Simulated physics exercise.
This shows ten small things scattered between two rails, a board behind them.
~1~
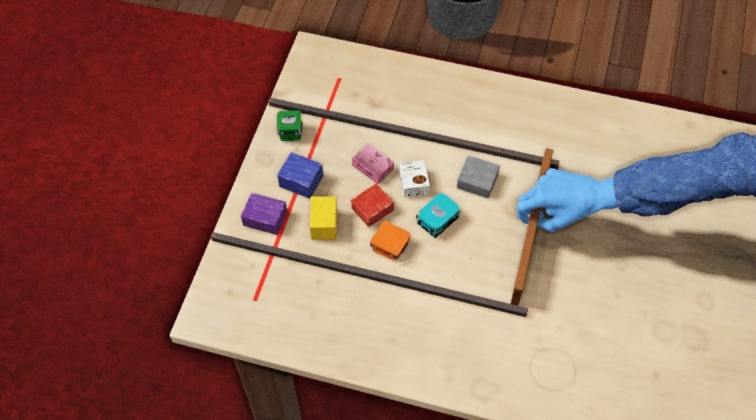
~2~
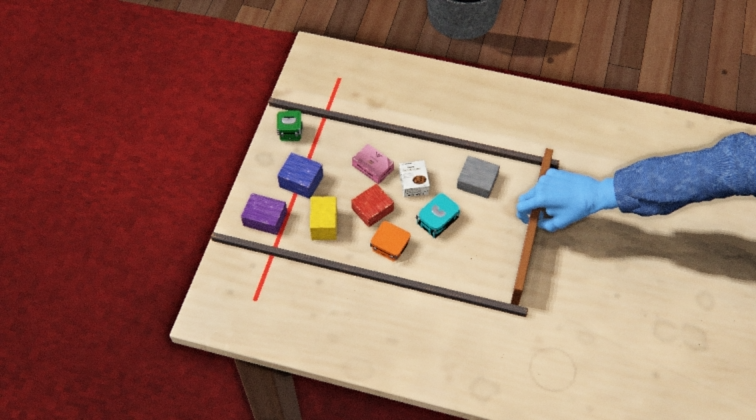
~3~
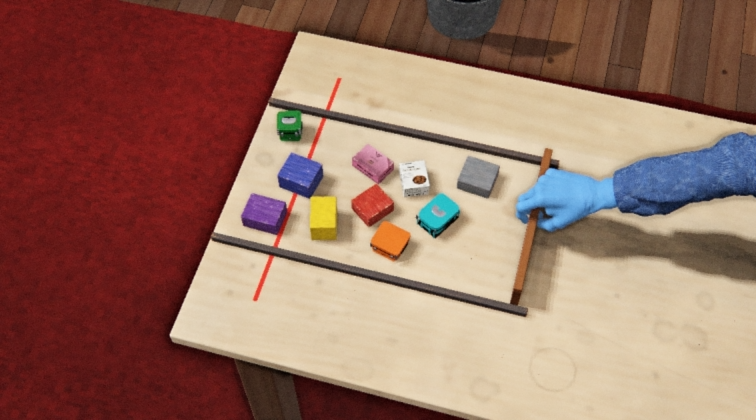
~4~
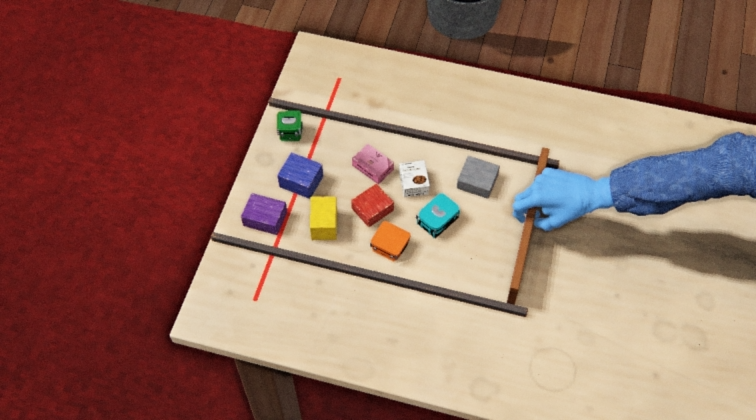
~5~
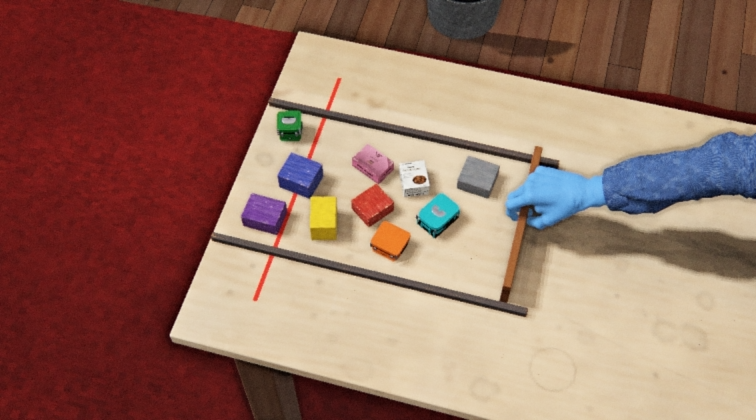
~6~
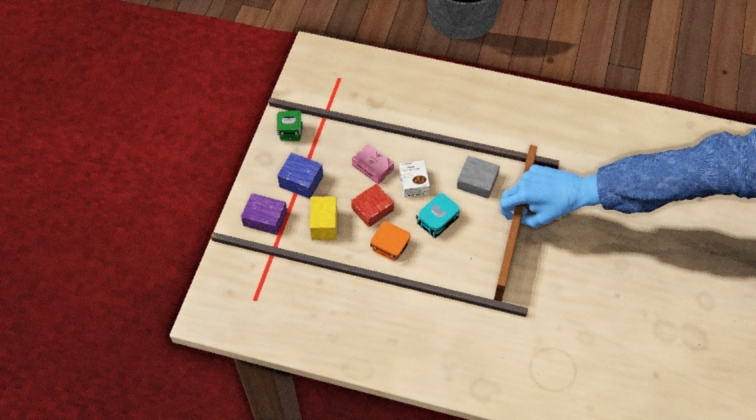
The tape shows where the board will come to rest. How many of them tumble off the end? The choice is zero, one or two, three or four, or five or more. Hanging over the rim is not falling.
Here the number that fall off is three or four.
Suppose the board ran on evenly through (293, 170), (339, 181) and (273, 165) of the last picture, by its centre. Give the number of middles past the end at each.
Place by place, 3, 0 and 7.
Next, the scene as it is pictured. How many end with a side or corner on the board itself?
The number is 3.
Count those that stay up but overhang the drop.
That would be 0.
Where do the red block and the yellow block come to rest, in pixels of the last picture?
The red block at (258, 178), the yellow block at (244, 204).
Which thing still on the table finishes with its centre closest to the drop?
Foremost is the pink box.
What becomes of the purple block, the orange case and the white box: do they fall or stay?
The purple block comes down; the orange case is kept; the white box stays on.
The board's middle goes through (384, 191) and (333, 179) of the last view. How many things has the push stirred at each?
First 7, then 10.
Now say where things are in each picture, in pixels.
The first frame shows green case (290, 126); purple block (264, 214); blue block (301, 176); board (532, 225); tape (300, 181).
The second frame shows purple block (264, 214); grey block (478, 177).
The third frame shows blue block (301, 176); orange case (391, 242).
The fourth frame shows green case (290, 127); pink box (373, 164).
The fifth frame shows purple block (264, 214); red block (373, 206).
The sixth frame shows green case (290, 127); purple block (264, 214); blue block (301, 176); board (516, 221); tape (300, 181).
A little later, none off yet; green case at rest near (290, 127); purple block at rest near (264, 214); blue block at rest near (301, 176).
When it is over, the number that fall off is three or four; down, blue block, purple block and green case.
